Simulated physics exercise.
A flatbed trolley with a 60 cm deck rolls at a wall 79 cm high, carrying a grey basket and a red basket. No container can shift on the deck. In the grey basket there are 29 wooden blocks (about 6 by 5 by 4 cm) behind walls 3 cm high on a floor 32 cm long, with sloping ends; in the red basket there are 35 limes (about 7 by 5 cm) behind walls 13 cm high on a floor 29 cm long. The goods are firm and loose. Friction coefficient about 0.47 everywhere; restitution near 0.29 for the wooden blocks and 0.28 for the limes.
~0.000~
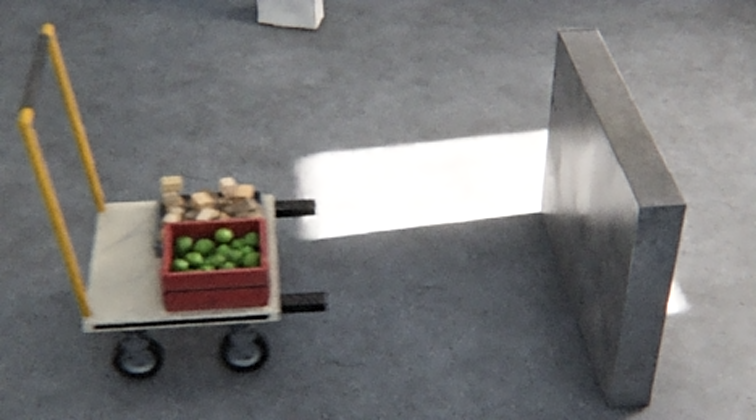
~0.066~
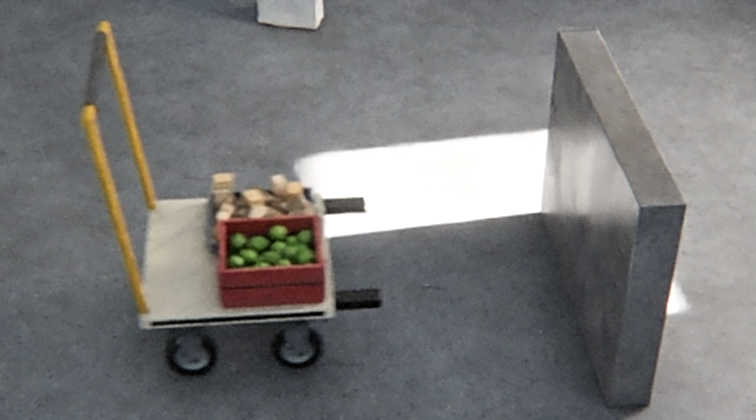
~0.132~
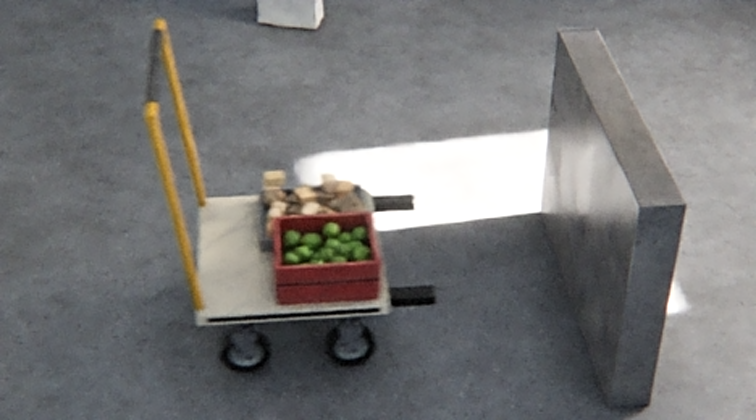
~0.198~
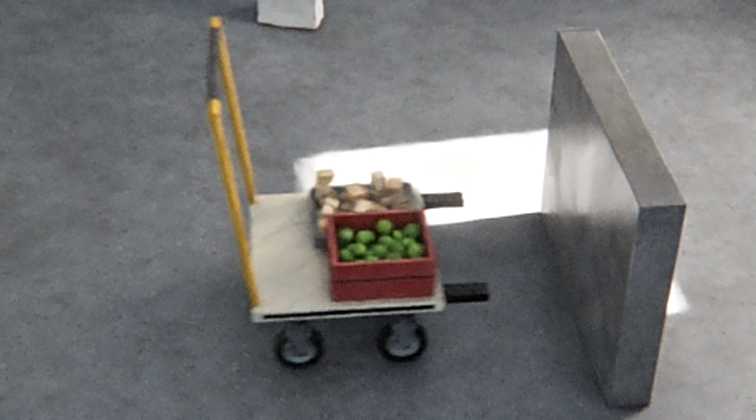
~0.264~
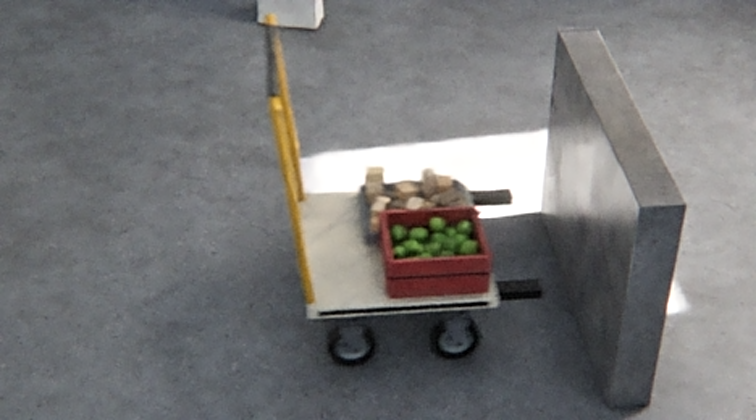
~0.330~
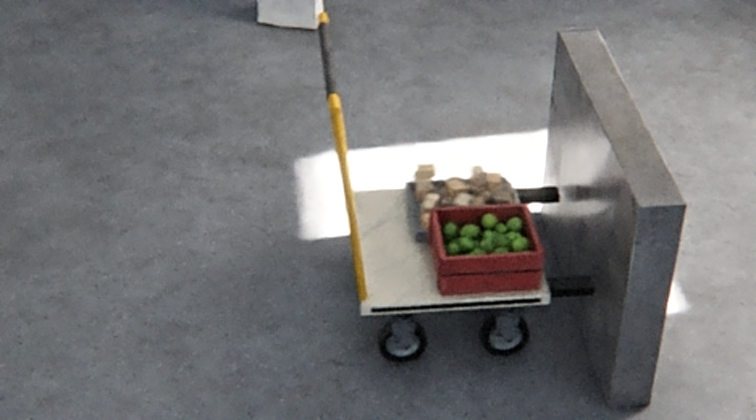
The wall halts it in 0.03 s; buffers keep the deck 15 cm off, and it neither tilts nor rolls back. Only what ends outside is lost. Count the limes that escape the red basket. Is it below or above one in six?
Less than a sixth of the limes leave the red basket.
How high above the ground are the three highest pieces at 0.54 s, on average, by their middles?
Some 48 cm up.
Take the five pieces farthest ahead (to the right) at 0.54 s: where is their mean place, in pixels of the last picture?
At about (559, 179).
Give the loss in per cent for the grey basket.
Grey basket 35 per cent.
After 0.42 s, 7 of 29 out of the grey basket and 0 of 35 out of the red basket.
After 0.54 s, 10 of 29 out of the grey basket and 0 of 35 out of the red basket.
After 0.77 s, 10 of 29 out of the grey basket and 0 of 35 out of the red basket.
Outcome (at 1.27 s), 10 of 29 out of the grey basket and 0 of 35 out of the red basket. Asked share, 0 of 35, 0 per cent.
